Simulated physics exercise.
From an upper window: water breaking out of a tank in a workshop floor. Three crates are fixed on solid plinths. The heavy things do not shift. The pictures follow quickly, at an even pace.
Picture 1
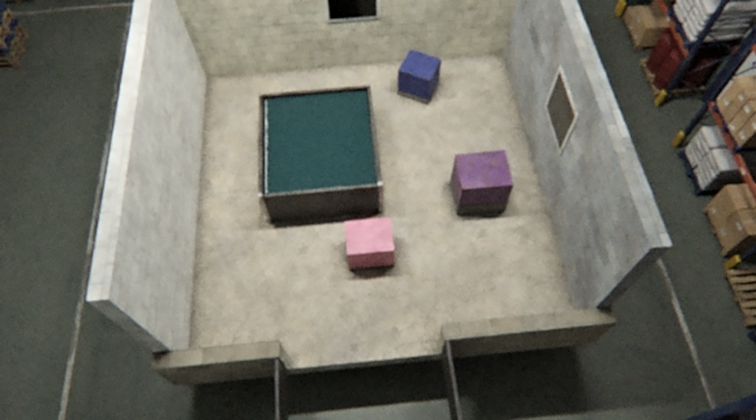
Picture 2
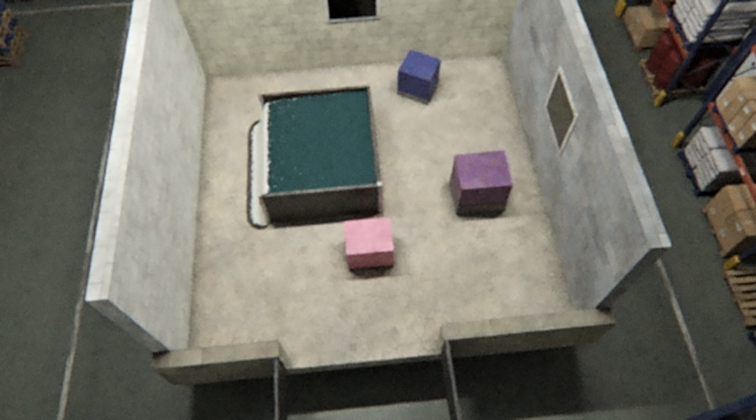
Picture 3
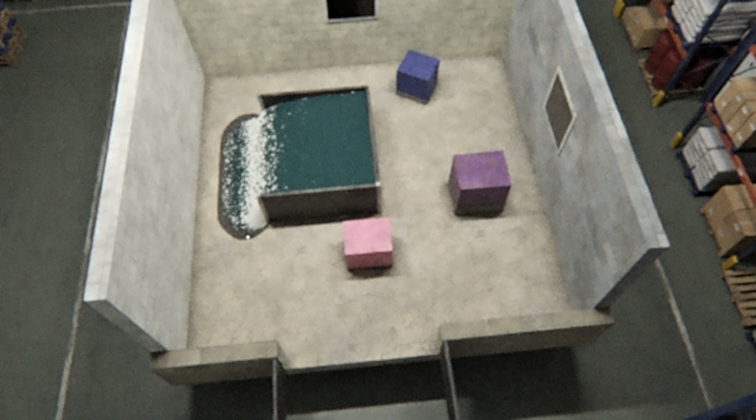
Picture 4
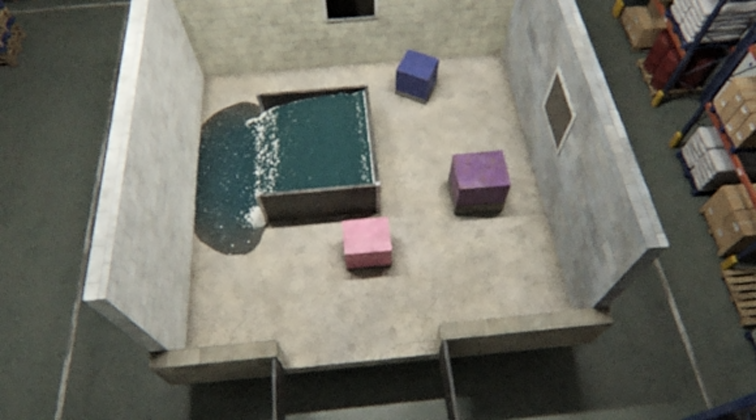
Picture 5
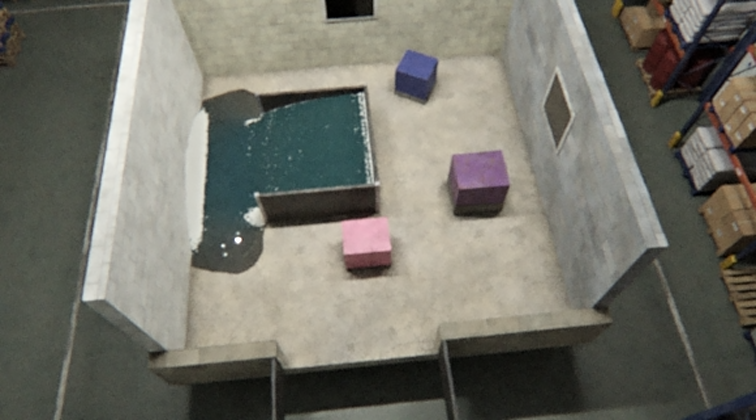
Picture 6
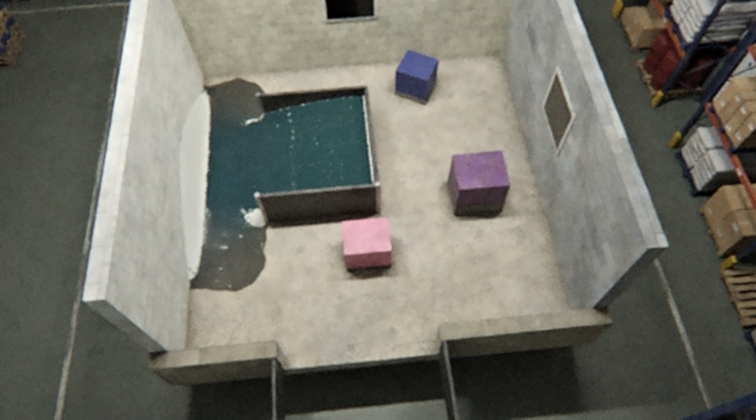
A large walled enclosure with pale, roofless walls stands on a dark workshop floor, seen from high above, with loaded shelves along the right. Inside, a dark-sided tank of teal water sits left of centre, with a pink box in front, a purple one to the right and a blue one behind. The tank's left side opens and foaming water pours out, spreads to the left wall, splashes against it and fans along it both ways, while the boxes stay still.
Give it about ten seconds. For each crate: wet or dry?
In the end: The blue crate gets wet; the purple crate stays dry; the pink crate gets wet.
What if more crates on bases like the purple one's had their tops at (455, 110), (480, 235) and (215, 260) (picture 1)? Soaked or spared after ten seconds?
As listed: Is safe, is safe, takes water.
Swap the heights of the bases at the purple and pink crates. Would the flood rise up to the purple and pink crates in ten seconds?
One by one: The purple crate gets wet; the pink crate stays dry.
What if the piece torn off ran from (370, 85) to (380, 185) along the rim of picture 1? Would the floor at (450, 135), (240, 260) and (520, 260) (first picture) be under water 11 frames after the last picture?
As listed: Awash, no water, covered.
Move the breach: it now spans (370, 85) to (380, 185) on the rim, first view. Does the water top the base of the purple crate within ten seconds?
In short: Purple crate gets wet.
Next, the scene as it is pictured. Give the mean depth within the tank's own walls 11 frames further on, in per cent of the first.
Near 28 in a hundred.
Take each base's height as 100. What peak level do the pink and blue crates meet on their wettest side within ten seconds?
In turn 210 and 230 per cent.
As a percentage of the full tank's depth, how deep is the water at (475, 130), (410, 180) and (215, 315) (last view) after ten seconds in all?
In turn 10, 12 and 10 in a hundred.
A moment on, water covers 20 % of the floor; the blue crate not reached, the purple crate not reached, the pink crate not reached.
Next, water covers 40 % of the floor; the blue crate not reached, the purple crate not reached, the pink crate not reached.
Then, water covers 70 % of the floor; the blue crate water round its plinth, the purple crate not reached, the pink crate water round its plinth.
Later, water covers 100 % of the floor; the blue crate water round its plinth, the purple crate water round its plinth, the pink crate water round its plinth.
In the end, water covers 100 % of the floor; the blue crate was topped, the purple crate stayed above the water, the pink crate was topped.
